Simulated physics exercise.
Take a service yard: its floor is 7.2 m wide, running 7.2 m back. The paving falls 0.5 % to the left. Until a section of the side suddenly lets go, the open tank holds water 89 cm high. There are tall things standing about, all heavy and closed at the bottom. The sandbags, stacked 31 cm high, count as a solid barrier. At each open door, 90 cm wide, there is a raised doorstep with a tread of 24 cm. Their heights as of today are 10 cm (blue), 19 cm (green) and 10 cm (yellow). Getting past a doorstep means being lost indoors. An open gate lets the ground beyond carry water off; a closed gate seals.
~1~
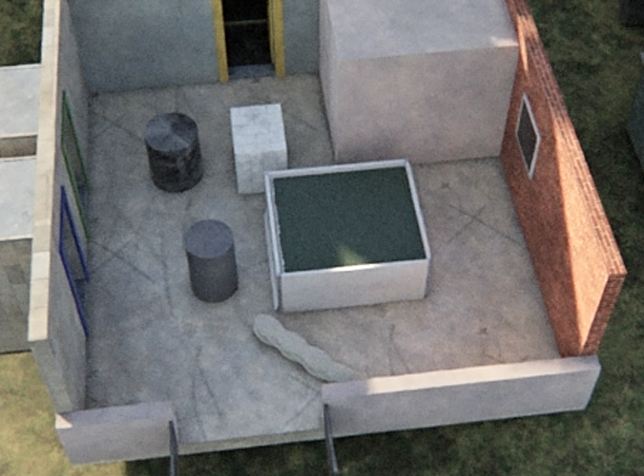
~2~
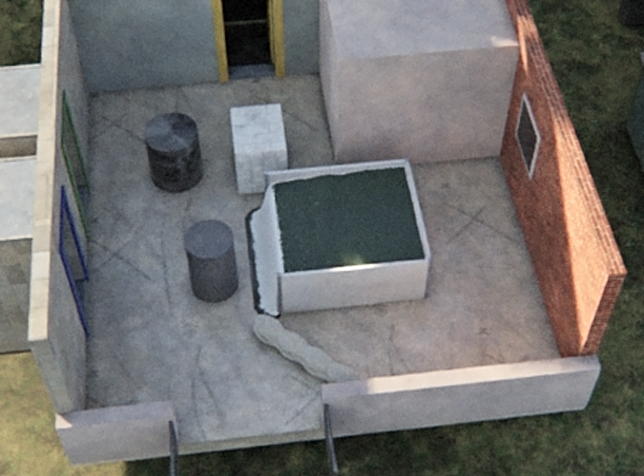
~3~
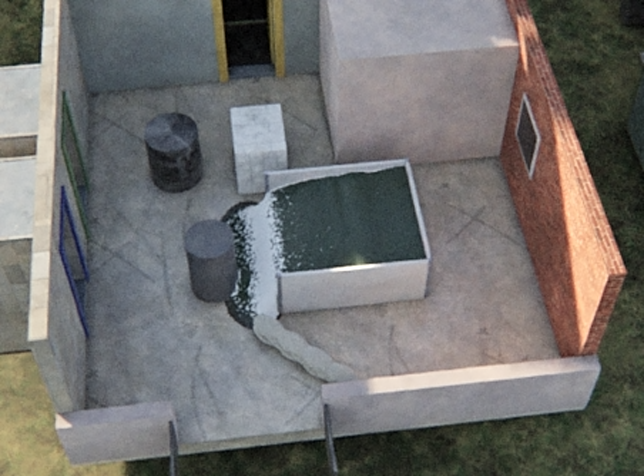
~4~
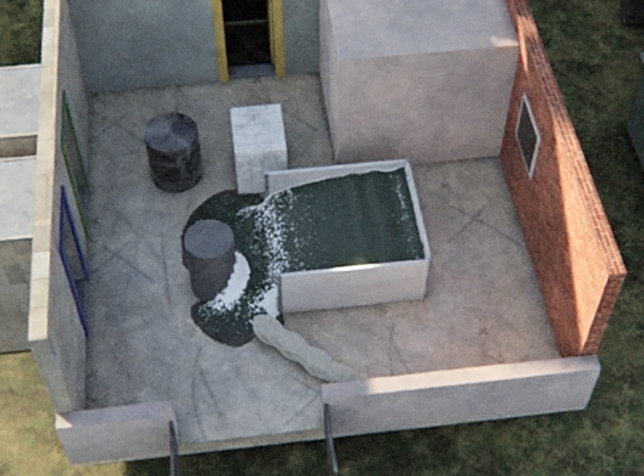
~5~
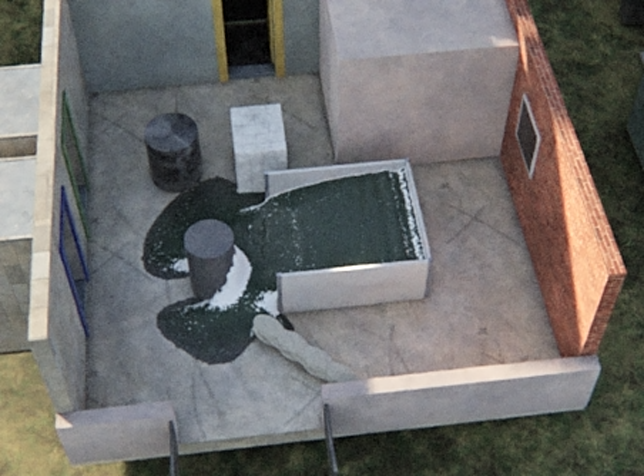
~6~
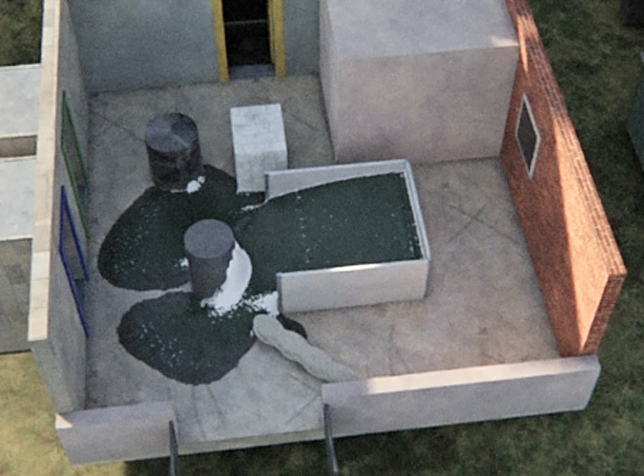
Dark green water poured out of the left side of an open tank in a walled yard, ran past the end of some sandbags, and split around a gray cylinder, spreading left across the paving.
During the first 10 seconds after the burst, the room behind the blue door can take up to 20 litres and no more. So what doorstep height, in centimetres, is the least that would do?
I would say 18 cm at the least.
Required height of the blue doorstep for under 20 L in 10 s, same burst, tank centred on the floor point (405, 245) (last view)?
Then it needs to be around 14.5 cm high.
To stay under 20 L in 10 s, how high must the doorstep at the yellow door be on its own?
For the yellow door, about 10.5 cm.
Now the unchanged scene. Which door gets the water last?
It is the yellow one.
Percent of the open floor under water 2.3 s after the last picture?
55 %.
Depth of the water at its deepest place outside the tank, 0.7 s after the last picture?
58 cm.
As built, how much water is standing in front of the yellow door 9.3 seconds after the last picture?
It works out to about 10.5 centimetres deep.
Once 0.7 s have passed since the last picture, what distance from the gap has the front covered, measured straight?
It gets close to 4.2 metres out.
Then, 0.7 s after the last picture water covers 40 % of the floor, deepest (58 cm) near (245, 281); 19 cm at the blue door, 9 litres in over its 10 cm doorstep.
Then, 2.3 s after the last picture water covers 55 % of the floor, deepest (34 cm) near (88, 211); 16 cm at the blue door, 66 litres in over its 10 cm doorstep.
Then, 9.3 s after the last picture water covers 90 % of the floor, deepest (14 cm) near (332, 195); 9 cm at the blue door, 102 litres in over its 10 cm doorstep.
At the blue door as built, the water peaked near 23 cm, 1.1 s after the last picture.
With a doorstep of 15.5 cm, 34 litres would have come in within the 10 s; with 21 cm, 7 litres. So under 20 litres takes about 18 cm.
